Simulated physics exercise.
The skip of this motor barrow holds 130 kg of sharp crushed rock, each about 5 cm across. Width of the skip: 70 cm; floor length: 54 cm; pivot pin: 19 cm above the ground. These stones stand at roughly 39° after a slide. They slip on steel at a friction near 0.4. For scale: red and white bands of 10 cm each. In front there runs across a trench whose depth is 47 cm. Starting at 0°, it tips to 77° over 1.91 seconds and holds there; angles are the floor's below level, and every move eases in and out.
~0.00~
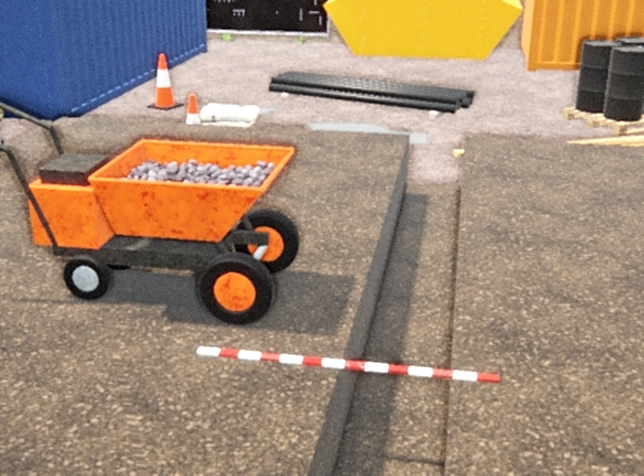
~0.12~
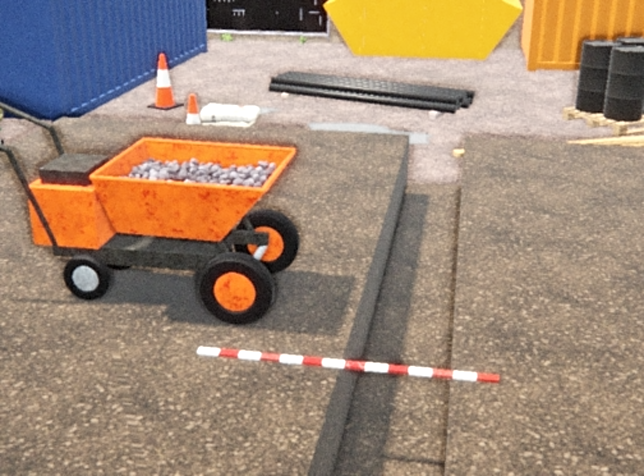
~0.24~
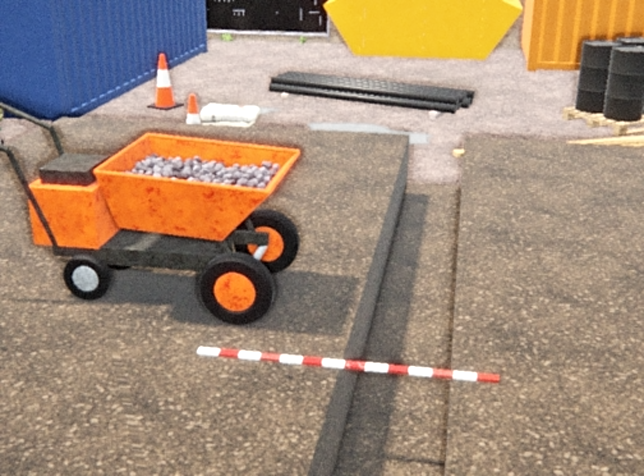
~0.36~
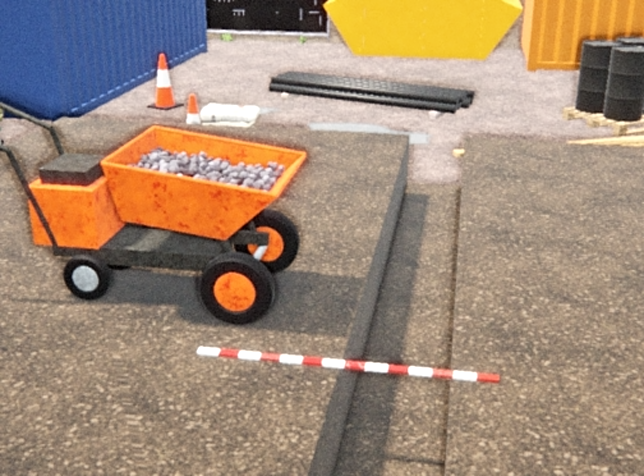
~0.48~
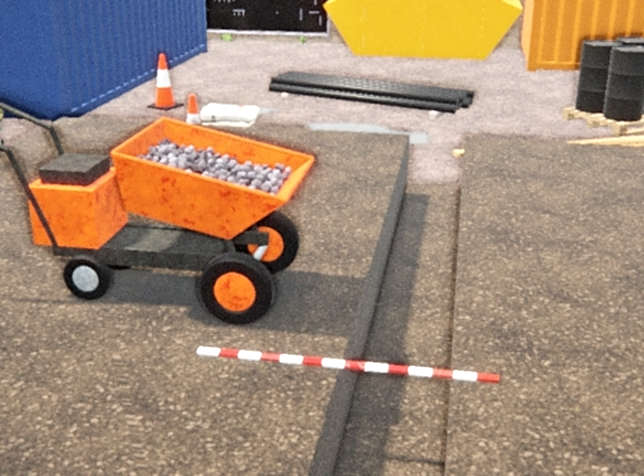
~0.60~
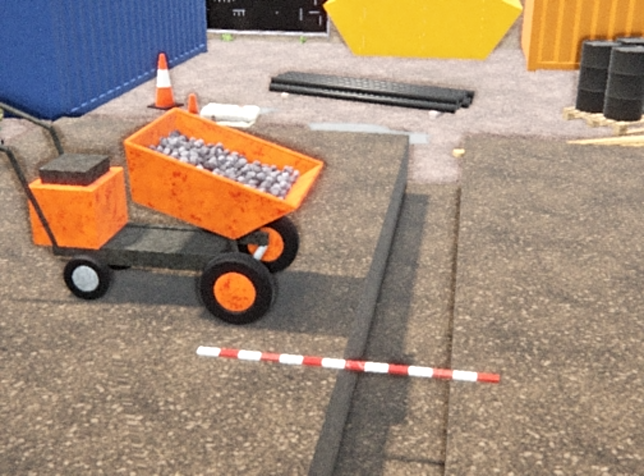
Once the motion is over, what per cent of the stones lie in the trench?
100 %.
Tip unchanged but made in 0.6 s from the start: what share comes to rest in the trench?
In that case some 95 per cent.
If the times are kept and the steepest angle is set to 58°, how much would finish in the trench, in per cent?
Roughly 20% would end there.
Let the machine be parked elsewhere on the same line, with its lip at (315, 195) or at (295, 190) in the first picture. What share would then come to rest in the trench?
Result: Close to 90 then close to 100 per cent.
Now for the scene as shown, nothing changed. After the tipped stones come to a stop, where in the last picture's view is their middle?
Their middle ends up near (408, 374).
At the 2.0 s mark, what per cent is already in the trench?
55 per cent or so by then.
After 1.4 s the floor is at 65°; 100 % in the skip; the foremost stones are at (358, 249).
After 2.0 s the floor is at 77°; 45 % in the skip, 55 % in the trench; the foremost stones are at (446, 384).
After 2.4 s the floor is at 77°; 16 % in the skip, 84 % in the trench; the foremost stones are at (447, 366).
After 4.3 s the floor is at 77°; 0 % in the skip, 100 % in the trench; the foremost stones are at (447, 367).
